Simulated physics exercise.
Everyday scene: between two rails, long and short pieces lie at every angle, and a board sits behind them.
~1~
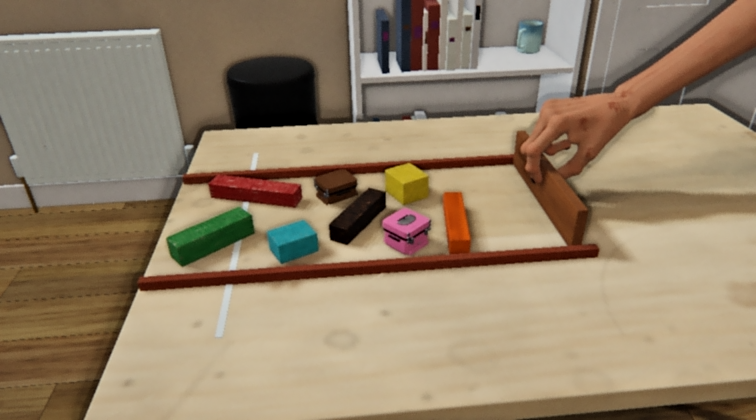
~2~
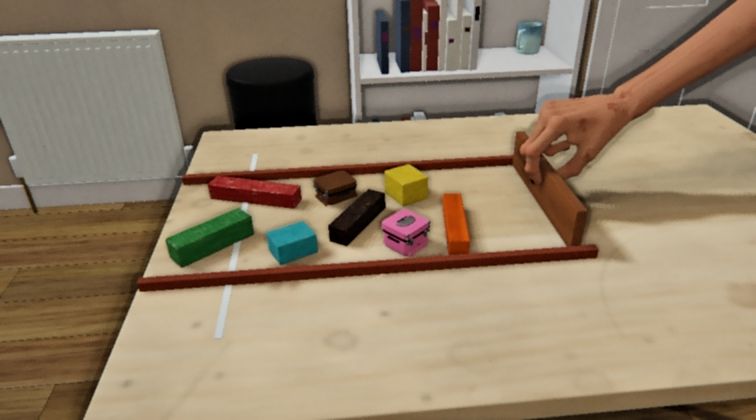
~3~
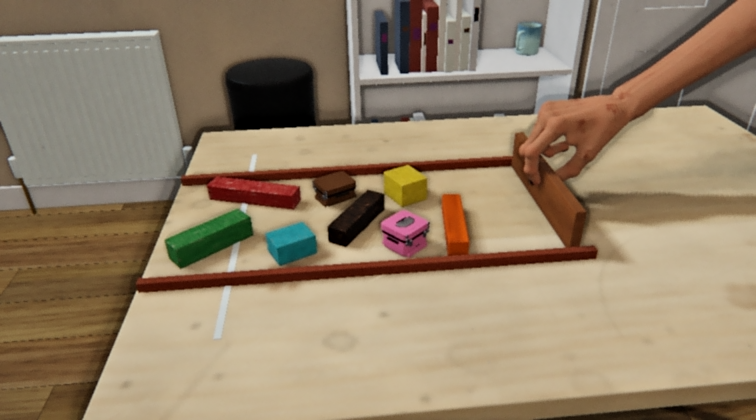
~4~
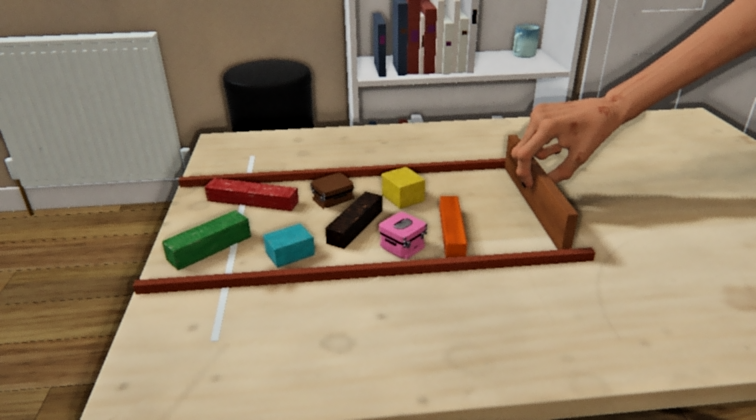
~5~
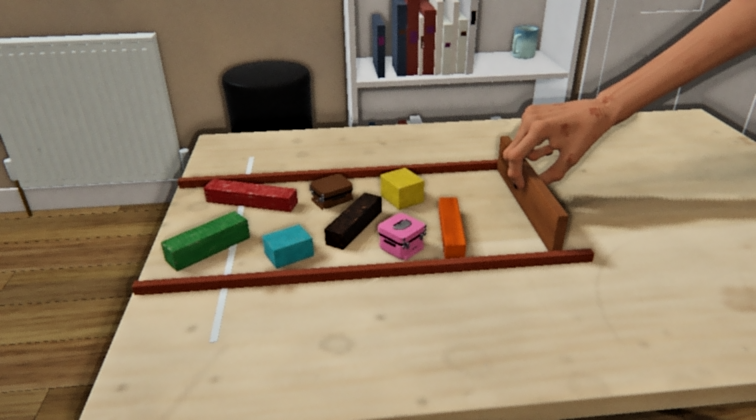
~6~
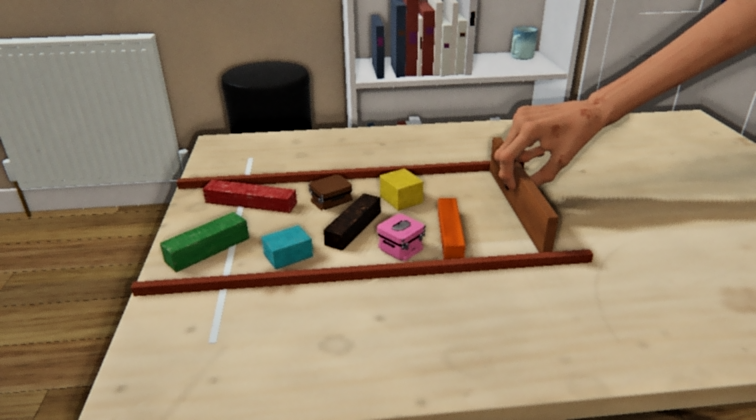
On a wooden table, a hand slides an upright board slightly left between two rails, toward scattered colourful blocks lying still.
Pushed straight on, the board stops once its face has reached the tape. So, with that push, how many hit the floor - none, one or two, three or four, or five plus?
I'd say one or two.
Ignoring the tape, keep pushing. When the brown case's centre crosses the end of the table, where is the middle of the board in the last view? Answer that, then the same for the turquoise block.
Roughly at (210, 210) and roughly at (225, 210).
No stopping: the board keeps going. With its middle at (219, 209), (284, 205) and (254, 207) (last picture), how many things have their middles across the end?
Result per place: 3; 0; 1.
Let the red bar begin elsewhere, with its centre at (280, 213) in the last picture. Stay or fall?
I reckon from there it drops down.
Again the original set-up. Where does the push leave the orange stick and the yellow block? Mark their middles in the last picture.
In the last picture they sit at about (221, 243) and about (225, 195).
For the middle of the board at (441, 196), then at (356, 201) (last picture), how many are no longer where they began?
Respectively 1 and 7.
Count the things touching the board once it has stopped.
The figure is 2.
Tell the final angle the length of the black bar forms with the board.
I'd estimate about 0 degrees.
Early on, none off yet; green bar at rest near (206, 241); red bar at rest near (250, 196); turquoise block at rest near (287, 247).
A while later, none off yet; green bar at rest near (206, 241); red bar moving near (240, 197); turquoise block travelled a little near (274, 251).
Further along, none off yet; green bar moving near (195, 239); red bar travelled about its own width near (172, 197); turquoise block travelled well along near (201, 264).
Finally, the number that fall off is one or two; lost, red bar.
